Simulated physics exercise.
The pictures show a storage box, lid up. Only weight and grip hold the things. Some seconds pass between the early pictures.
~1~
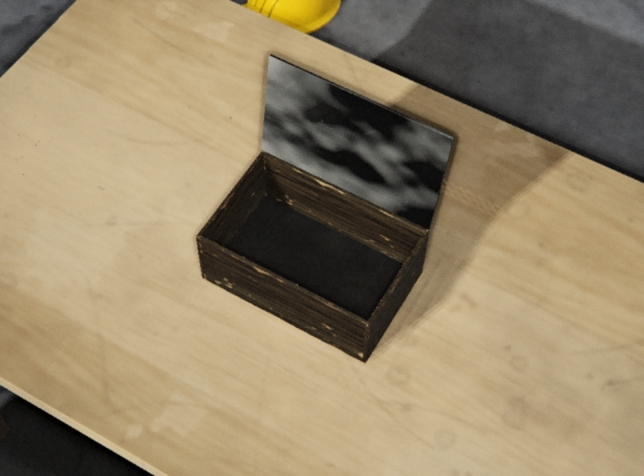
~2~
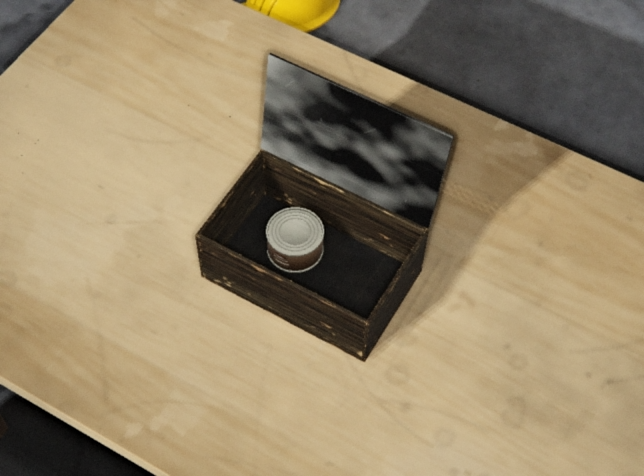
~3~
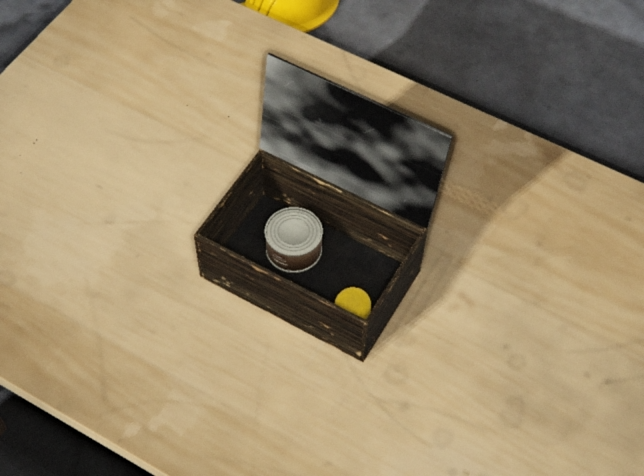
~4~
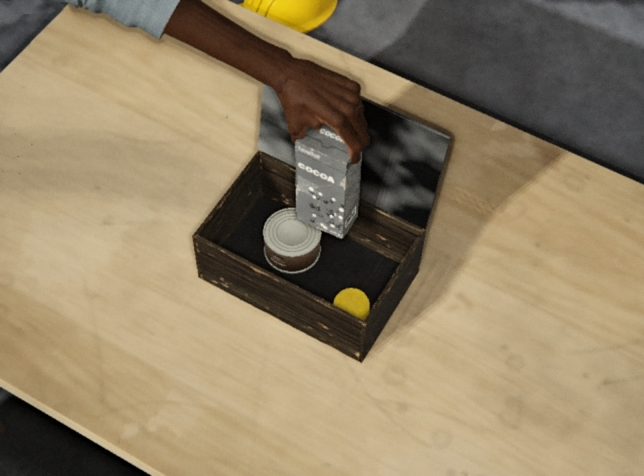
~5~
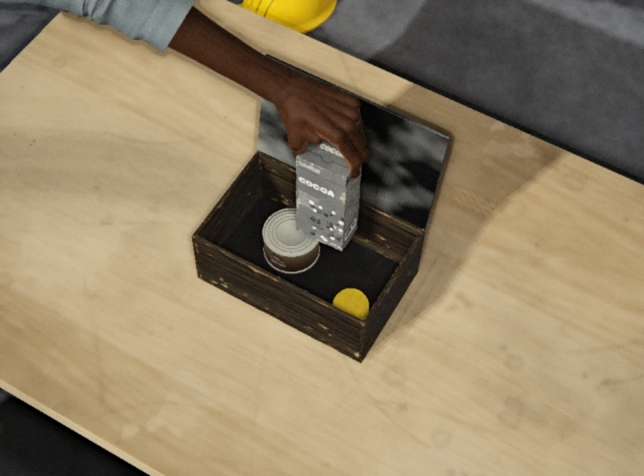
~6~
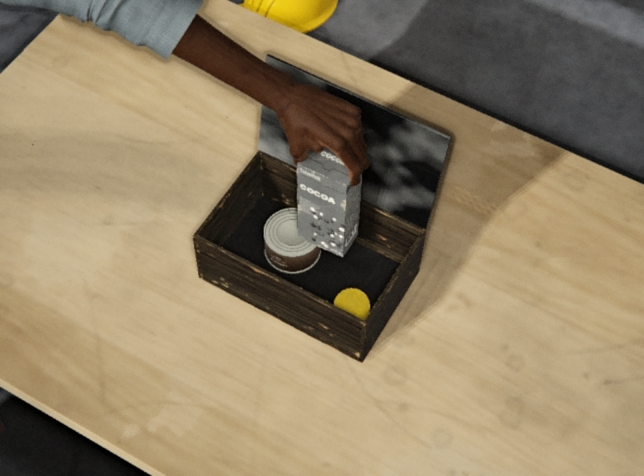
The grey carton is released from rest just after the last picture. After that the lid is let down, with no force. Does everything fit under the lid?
Outcome: The lid will not close.
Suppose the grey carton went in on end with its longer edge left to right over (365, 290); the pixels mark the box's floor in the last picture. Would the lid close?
Then it stays ajar.
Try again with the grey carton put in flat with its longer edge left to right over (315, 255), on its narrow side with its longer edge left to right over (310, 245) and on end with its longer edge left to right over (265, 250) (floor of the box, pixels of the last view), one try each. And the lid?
First try: It closes; second try: It stays ajar; third try: It will not close.
Then, 0.90 s on from there, lid starting down; grey carton turned 48° from how it was put near (340, 281); brown tub shifted a little.
Then, 1.80 s on from there, lid 37° above the rim; grey carton turned 53° from how it was put near (326, 279); brown tub shifted a little.
In the end, lid 7° above the rim; toppled in the box, grey carton; moved from the start, brown tub; yellow lemon unmoved. At the end, from the last picture's camera, grey carton near (321, 283).
